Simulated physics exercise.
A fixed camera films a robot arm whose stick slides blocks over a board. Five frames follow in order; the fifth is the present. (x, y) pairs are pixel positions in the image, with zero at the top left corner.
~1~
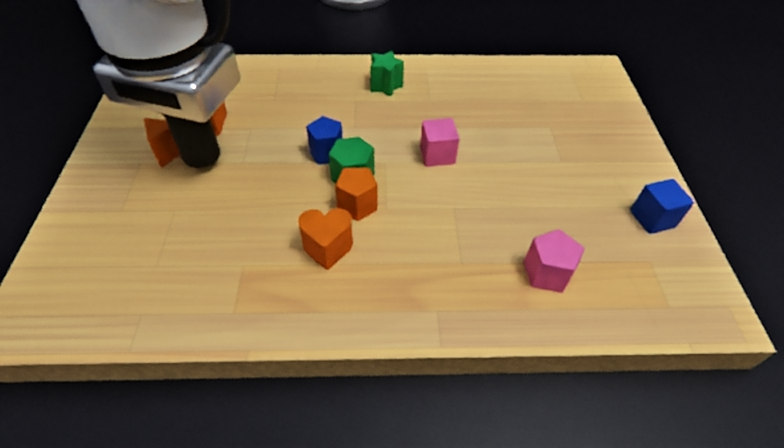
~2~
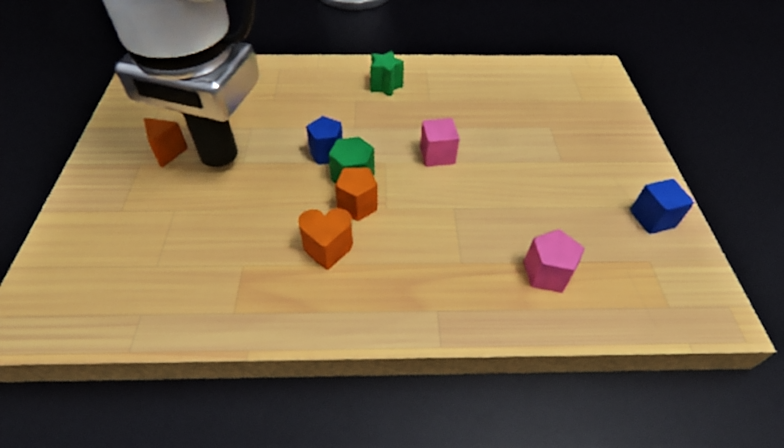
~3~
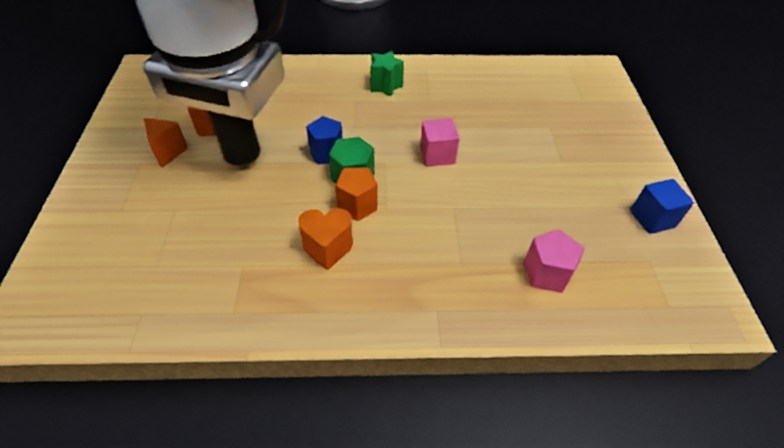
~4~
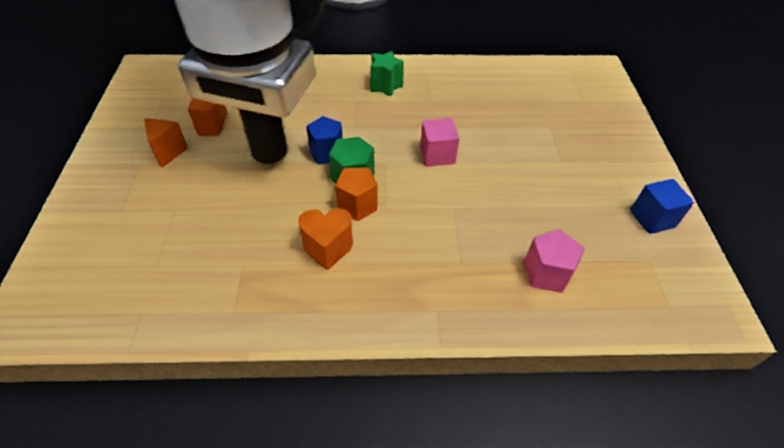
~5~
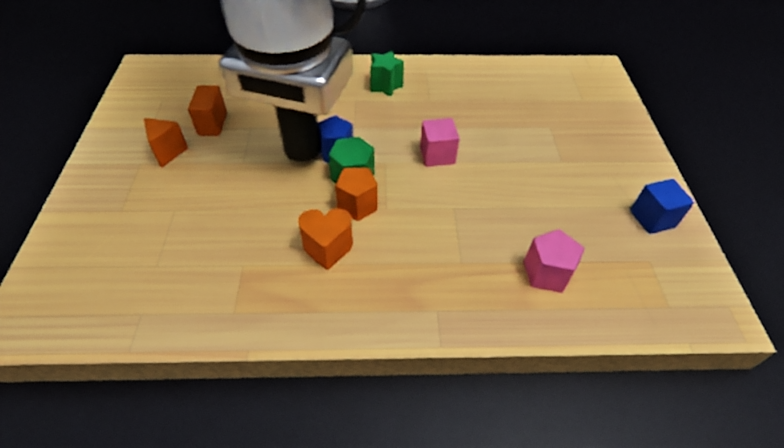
A robot arm with a white body, silver bracket and black stick reaches over a pale wooden board on a black surface, viewed from above at the front by a still camera. Orange blocks sit at left, a blue, green and orange cluster near the middle above an orange heart, with a green star behind and pink and blue blocks rightward. The stick slides steadily right from the left-hand blocks to the blue pentagonal block, nudging it slightly right.
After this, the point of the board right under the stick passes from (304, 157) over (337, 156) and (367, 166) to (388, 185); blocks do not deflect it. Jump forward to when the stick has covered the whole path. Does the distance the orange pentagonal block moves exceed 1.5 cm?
Yes, that is what happens.
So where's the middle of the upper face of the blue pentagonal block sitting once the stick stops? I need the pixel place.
(389, 122)
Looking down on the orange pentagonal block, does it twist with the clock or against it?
Looking down, my answer is that the orange pentagonal block rotates clockwise.
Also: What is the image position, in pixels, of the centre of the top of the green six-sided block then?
I'd expect the centre of its top face to be at (393, 189).
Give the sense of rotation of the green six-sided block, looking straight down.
The answer is clockwise.
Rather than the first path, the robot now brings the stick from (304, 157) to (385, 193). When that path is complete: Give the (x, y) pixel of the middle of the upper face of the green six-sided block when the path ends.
The middle of its upper face will lie at (427, 172).
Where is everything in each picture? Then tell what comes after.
The first frame shows stick's lower end at (202, 155); orange heart-shaped block at (325, 224); blue pentagonal block at (324, 127); green six-sided block at (352, 150); orange pentagonal block at (356, 180).
The second frame shows stick at (219, 154); blocks still.
The third frame shows stick at (242, 153); blocks still.
The fourth frame shows stick at (270, 151); blocks still.
The fifth frame shows stick at (302, 149); orange heart-shaped block at (325, 224); blue pentagonal block at (334, 126); green six-sided block at (352, 150); orange pentagonal block at (356, 180).
The first path, step by step. One third of the way, stick at (337, 148); blue pentagonal block at (369, 123); green six-sided block at (359, 153), turned 15° clockwise.
Two thirds of the way, stick at (367, 158); blue pentagonal block at (389, 122), turned 30° anticlockwise; green six-sided block at (380, 166), turned 45° clockwise; orange pentagonal block at (357, 190), turned 35° clockwise.
At the end, stick at (389, 177); orange heart-shaped block at (321, 226); blue pentagonal block at (389, 122), turned 30° anticlockwise; green six-sided block at (393, 189), turned 75° clockwise; orange pentagonal block at (355, 201), turned 65° clockwise.
